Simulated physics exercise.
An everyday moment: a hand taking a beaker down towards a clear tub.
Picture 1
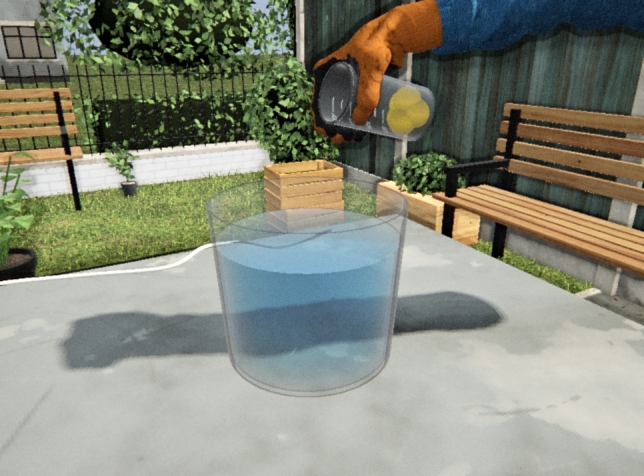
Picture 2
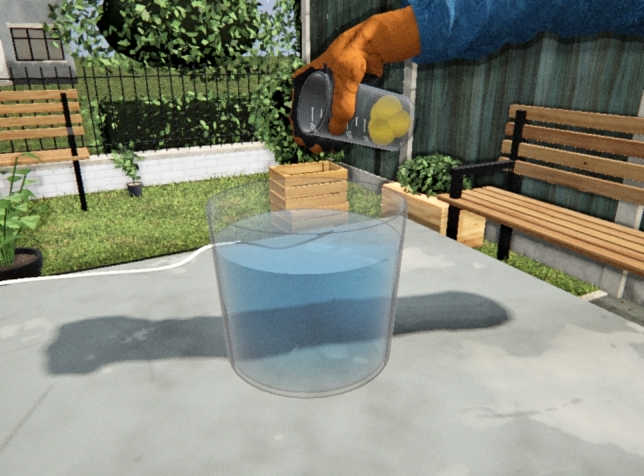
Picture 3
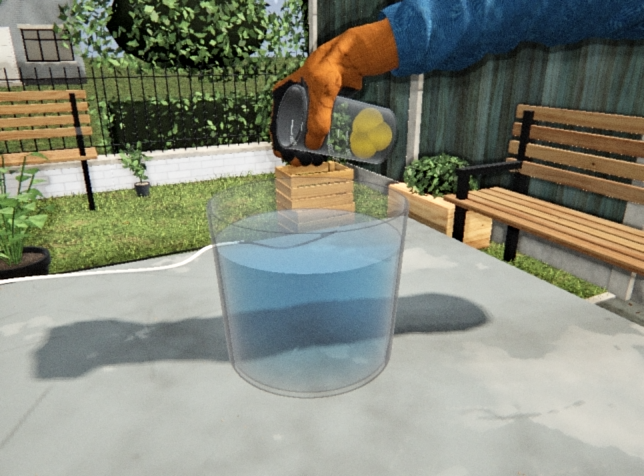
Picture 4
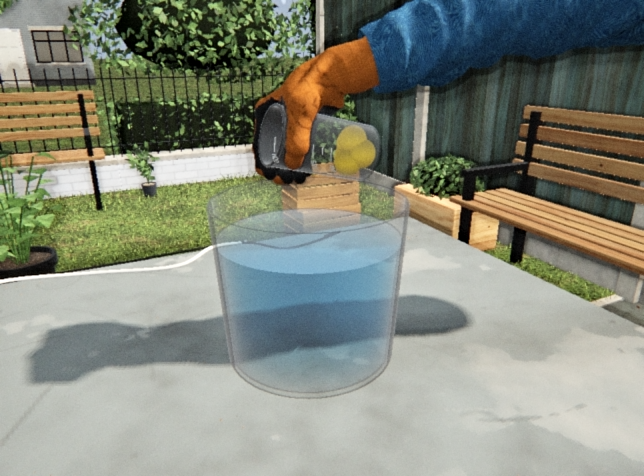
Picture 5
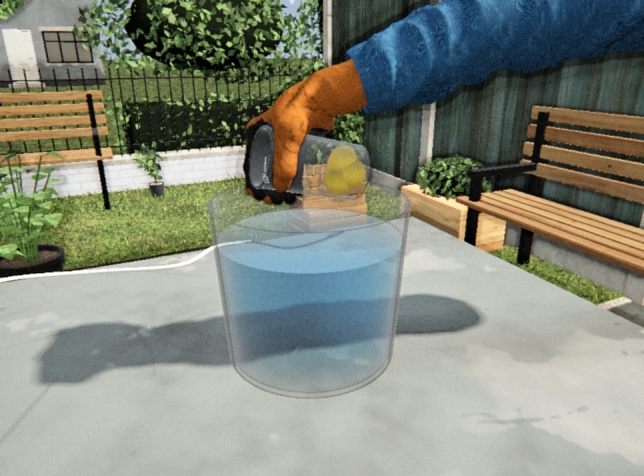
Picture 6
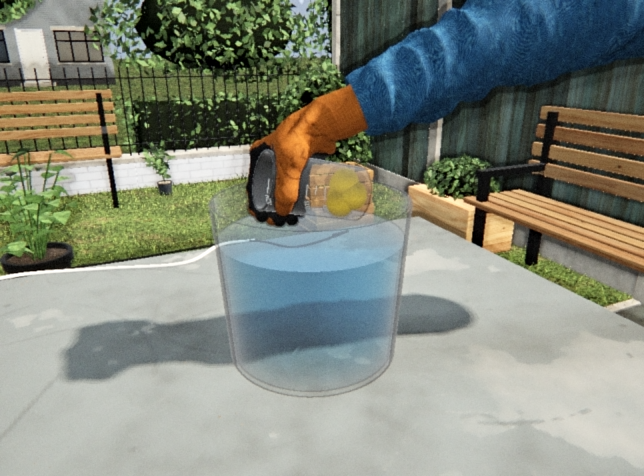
A hand in an orange glove and fuzzy blue sleeve holds a clear beaker on its side, with yellow contents at its right end, above a tub of blue water in a sunny garden, viewed from slightly above. The tub stands on a pale grey surface, with wooden benches left and right. The hand lowers the beaker leftward to just over the water, while the view shifts slightly.
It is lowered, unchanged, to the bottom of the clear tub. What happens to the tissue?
It gets soaked.
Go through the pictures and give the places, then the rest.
Beaker (377, 104) on its side; above the clear tub, in the first frame.
Beaker (356, 114) on its side; tissue (389, 121); coming down, in the second frame.
Beaker (336, 127) on its side; lower, in the third frame.
Beaker (319, 145) on its side; tissue (354, 151); lower still, in the fourth frame.
Beaker (309, 165) on its side; close to the surface, in the fifth frame.
Beaker (311, 187) on its side; tissue (347, 192); just over the surface, in the sixth frame.
Shortly, the beaker enters the water.
Then, water pours in as the air escapes.
At the finish, the beaker is under, flooded, and the tissue is wet.
